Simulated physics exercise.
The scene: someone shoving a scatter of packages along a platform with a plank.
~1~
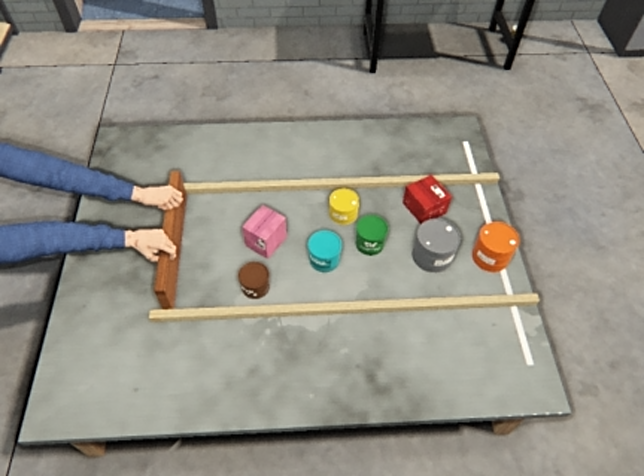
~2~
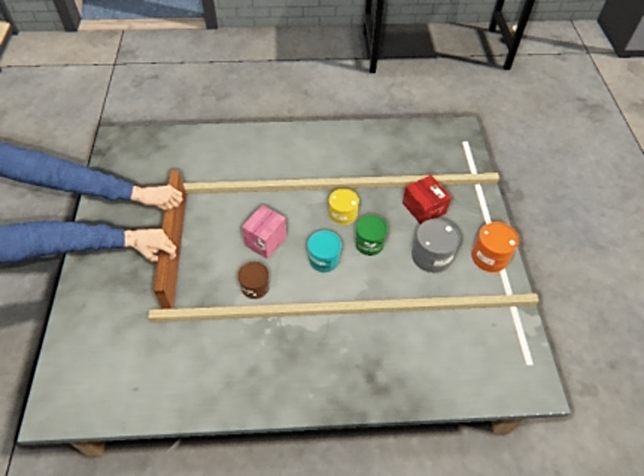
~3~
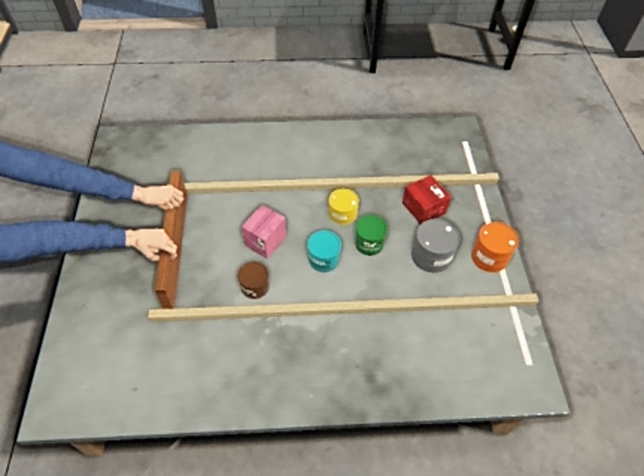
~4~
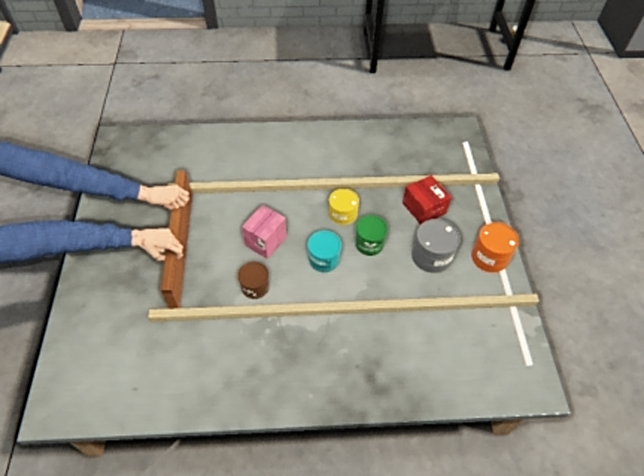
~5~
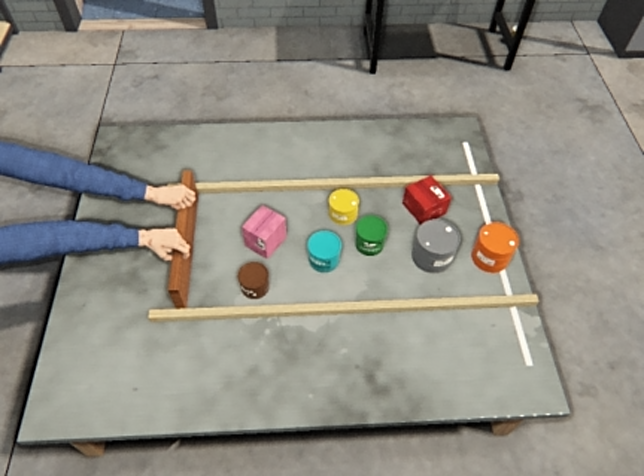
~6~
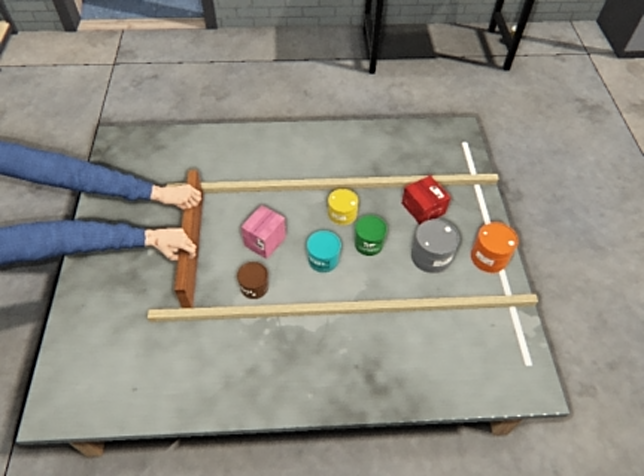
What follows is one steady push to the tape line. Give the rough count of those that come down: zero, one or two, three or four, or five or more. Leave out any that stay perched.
As it turns out, the number that fall off is three or four.
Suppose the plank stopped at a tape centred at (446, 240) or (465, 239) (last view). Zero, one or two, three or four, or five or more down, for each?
In that order: Either one or two; either one or two.
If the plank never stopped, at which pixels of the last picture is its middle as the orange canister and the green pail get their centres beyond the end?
About (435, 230), and (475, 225) for the other.
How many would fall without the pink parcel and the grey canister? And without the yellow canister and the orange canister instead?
2 in the first case, 2 in the second.
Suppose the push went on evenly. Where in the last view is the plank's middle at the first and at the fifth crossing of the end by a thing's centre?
Near (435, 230) and (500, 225).
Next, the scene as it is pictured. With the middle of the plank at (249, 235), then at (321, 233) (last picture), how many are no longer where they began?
The counts are 2 and 4.
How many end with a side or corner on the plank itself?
It touches 4.
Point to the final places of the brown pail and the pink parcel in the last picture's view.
Near (522, 275) and (505, 208).
Early on, none off yet; orange canister at rest near (494, 248); red parcel at rest near (426, 200); grey canister at rest near (434, 247).
A while later, none off yet; orange canister moving near (496, 248); red parcel travelled a little near (435, 201); grey canister travelled a little near (459, 254).
Finally, the number that fall off is three or four; lost, green pail, grey canister, red parcel and orange canister.
